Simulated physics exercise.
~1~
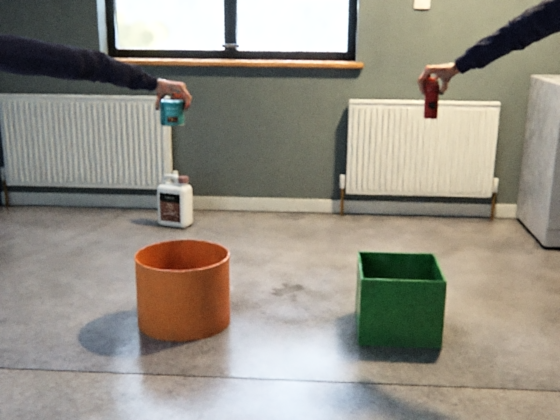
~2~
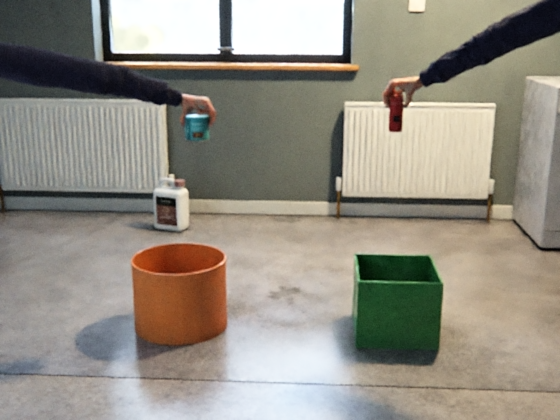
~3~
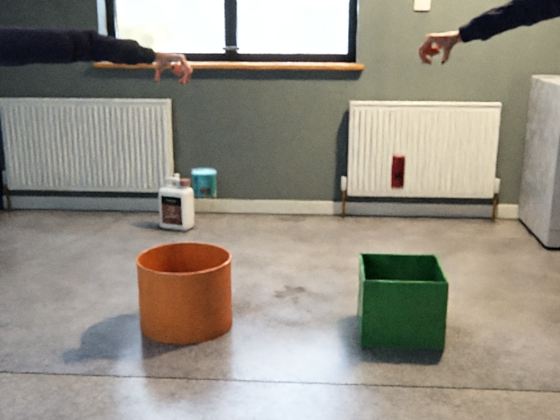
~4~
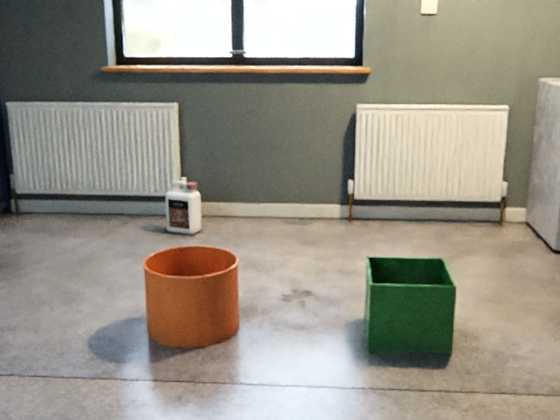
The clip opens on a grey floor with an orange round bin on the left and a green square basket on the right, while two hands reach in from opposite sides. The left hand holds a turquoise tin and the right hand holds a red shaker. Both hands shift inward a little, the tin moving right and the shaker moving left. Then they let go and draw back as the two things fall through the air. At the end the hands are gone and neither thing is visible, the tin and the shaker having dropped into the containers.
